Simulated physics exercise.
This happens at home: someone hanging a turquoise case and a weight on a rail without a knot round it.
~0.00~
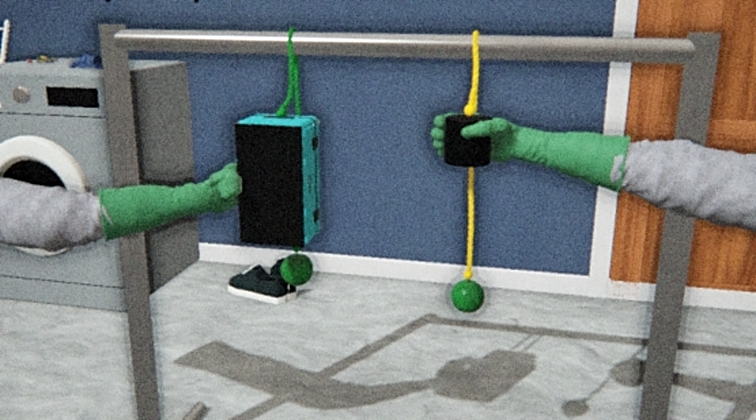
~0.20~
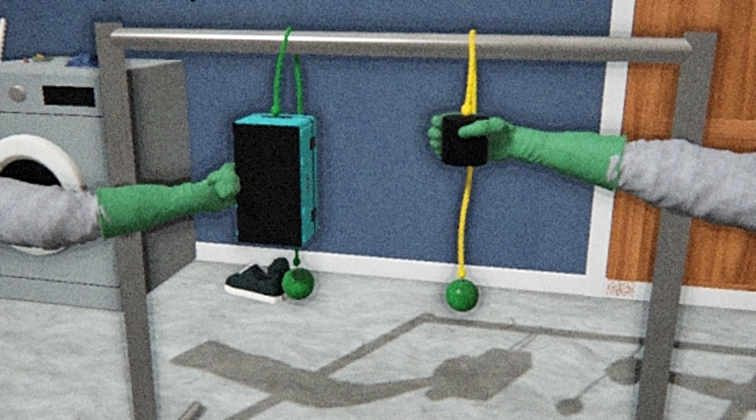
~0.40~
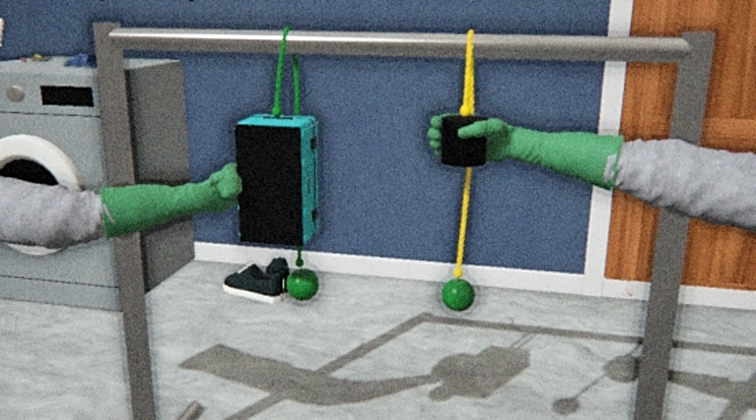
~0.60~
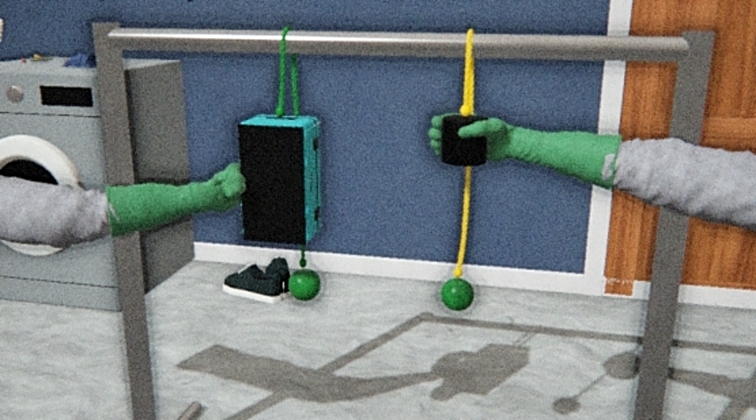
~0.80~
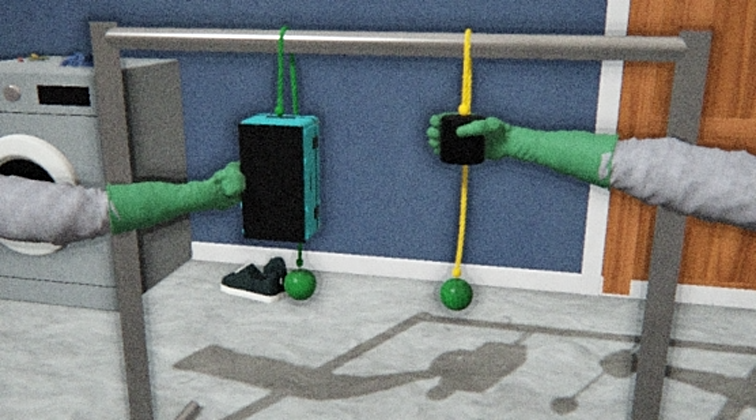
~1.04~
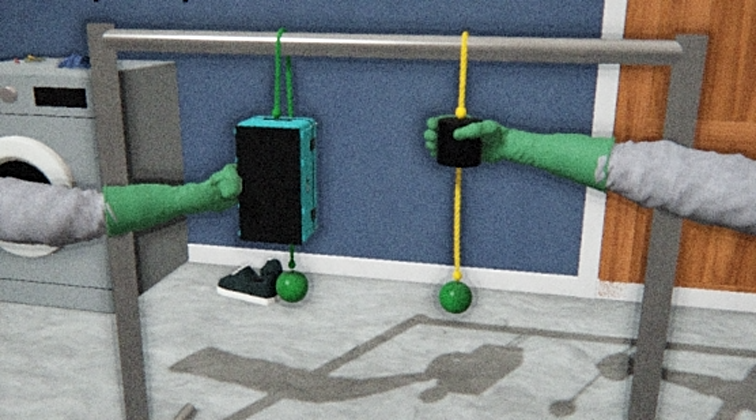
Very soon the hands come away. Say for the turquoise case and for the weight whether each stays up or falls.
One by one: The turquoise case descends, the weight descends.
After 1.56 s, turquoise case on the floor; weight dropping near (450, 371).
After 1.90 s, turquoise case on the floor; weight on the floor.
At rest, turquoise case on the floor; weight on the floor. The turquoise case pulls its rope through and the weight runs down to the floor.
